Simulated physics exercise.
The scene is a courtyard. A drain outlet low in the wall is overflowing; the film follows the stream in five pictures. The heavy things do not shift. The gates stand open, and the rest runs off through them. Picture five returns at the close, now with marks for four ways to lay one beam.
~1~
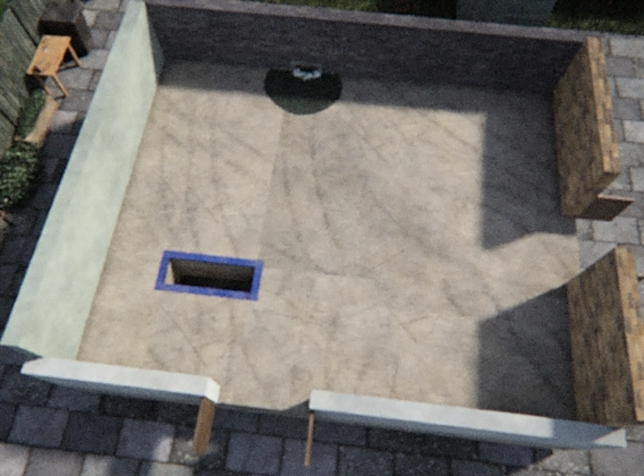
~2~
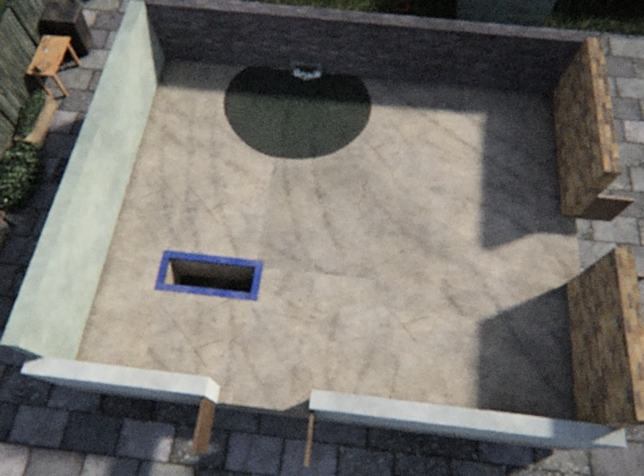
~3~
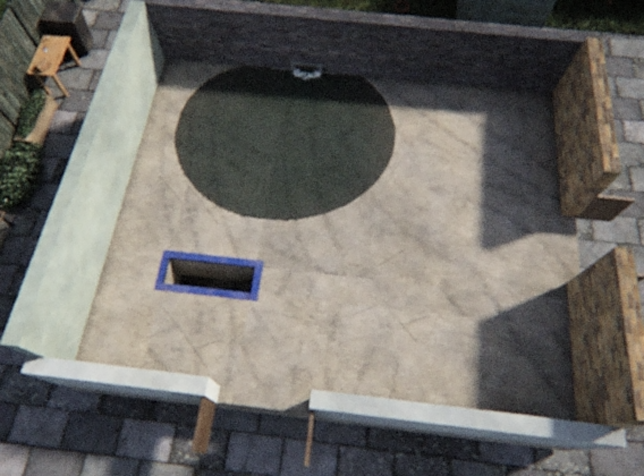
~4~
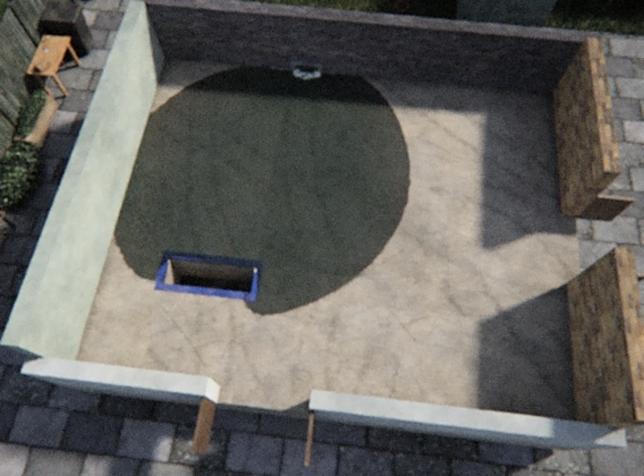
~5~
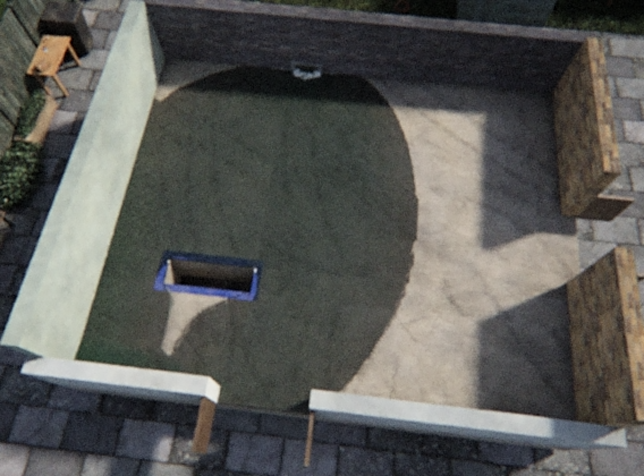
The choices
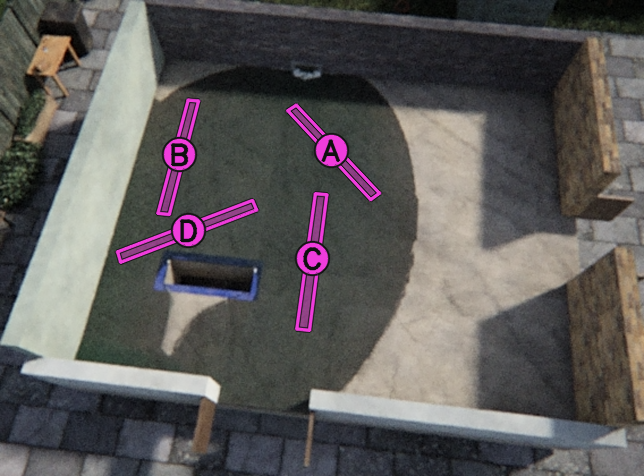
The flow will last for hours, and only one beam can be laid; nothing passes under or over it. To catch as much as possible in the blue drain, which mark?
I would pick place B.
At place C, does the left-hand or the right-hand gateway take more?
More leaves on the left.
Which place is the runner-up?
That would be C.
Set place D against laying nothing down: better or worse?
Place D is worse.
On the marked copy, A from (292, 107) to (375, 196); B from (163, 213) to (193, 100); C from (303, 329) to (321, 194); D from (119, 257) to (254, 205).
If A is chosen, about 30 % of the stream goes into the blue drain, about 70 % out by the gates.
If B is chosen, about 55 % of the stream goes into the blue drain, about 44 % out by the gates.
If C is chosen, about 40 % of the stream goes into the blue drain, about 59 % out by the gates.
If D is chosen, about 26 % of the stream goes into the blue drain, about 70 % out by the gates.
